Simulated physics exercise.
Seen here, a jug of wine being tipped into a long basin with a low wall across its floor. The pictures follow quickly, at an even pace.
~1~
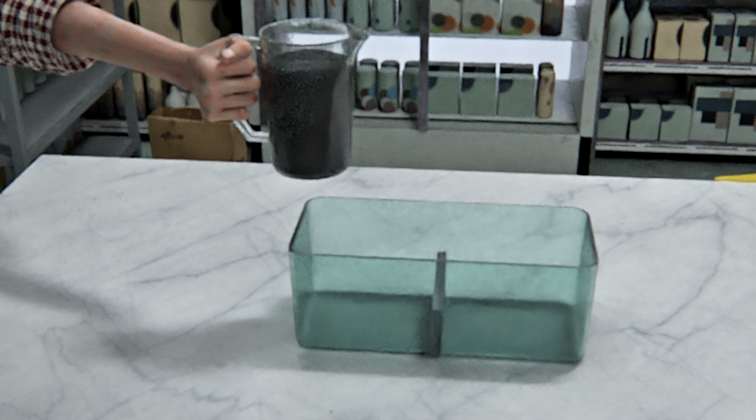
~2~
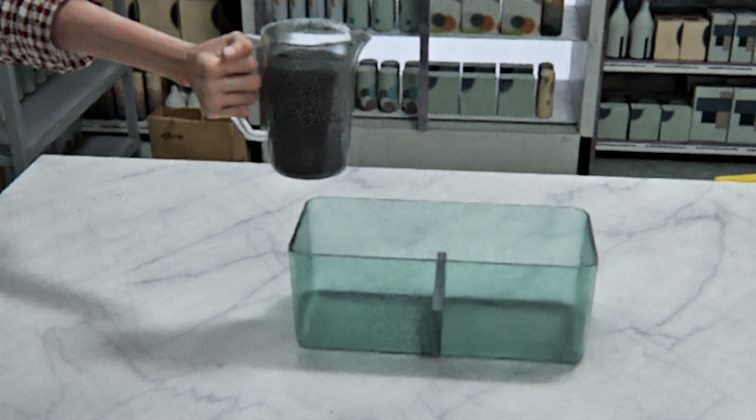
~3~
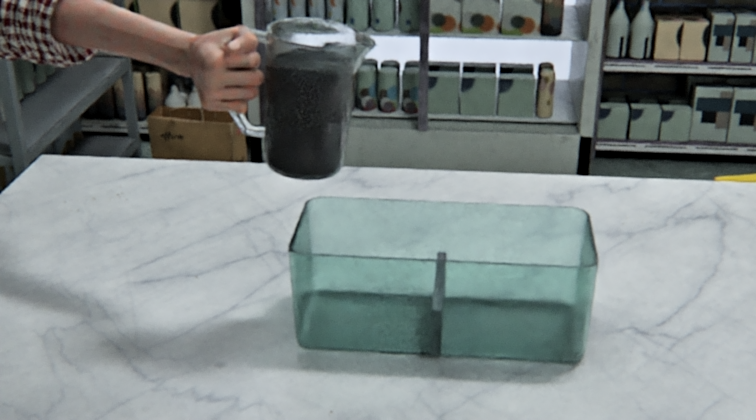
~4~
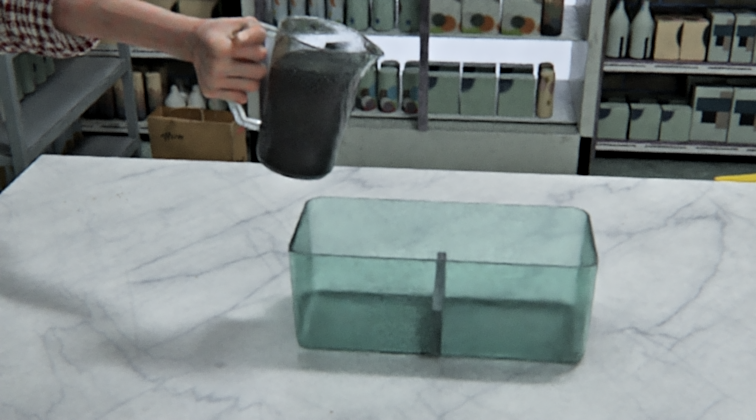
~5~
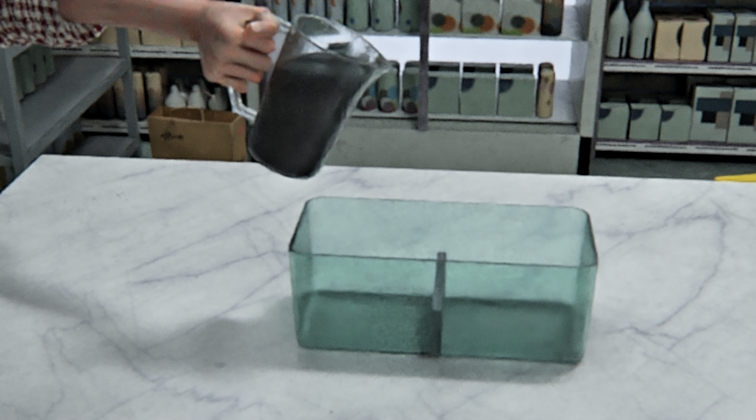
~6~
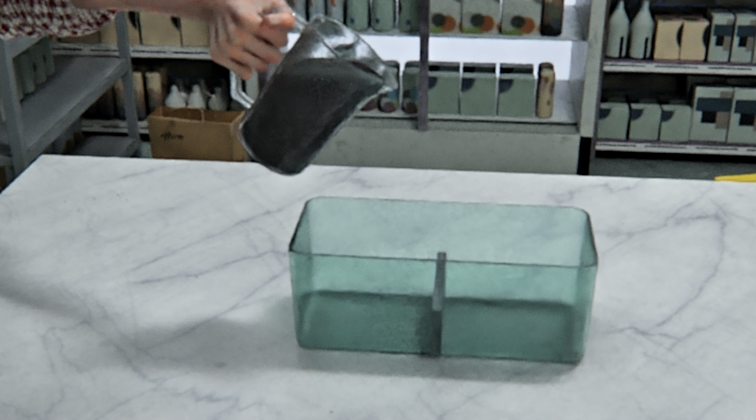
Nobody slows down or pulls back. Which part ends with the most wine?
The right-hand section gets the most.
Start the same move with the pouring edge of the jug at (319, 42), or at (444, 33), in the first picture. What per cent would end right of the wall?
First some 0, then 95 per cent.
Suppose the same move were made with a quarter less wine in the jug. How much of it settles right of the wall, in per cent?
Close to 55 per cent.
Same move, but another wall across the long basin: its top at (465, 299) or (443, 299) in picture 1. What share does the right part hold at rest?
First some 20, then 70 per cent.
A moment on, the tilt is 95° and 70 per cent is still to pour, 1 is left of the wall and 8 right of it.
Next, the tilt is 103° and 27 per cent is still to pour, 17 is left of the wall and 35 right of it.
Then the tilt is 103° and 6 per cent is still to pour, 21 is left of the wall and 65 right of it.
Later the tilt is 103° and 1 per cent is still to pour, 28 is left of the wall and 69 right of it.
Finally, 30 per cent lies left of the wall, 69 right of it and 1 outside.
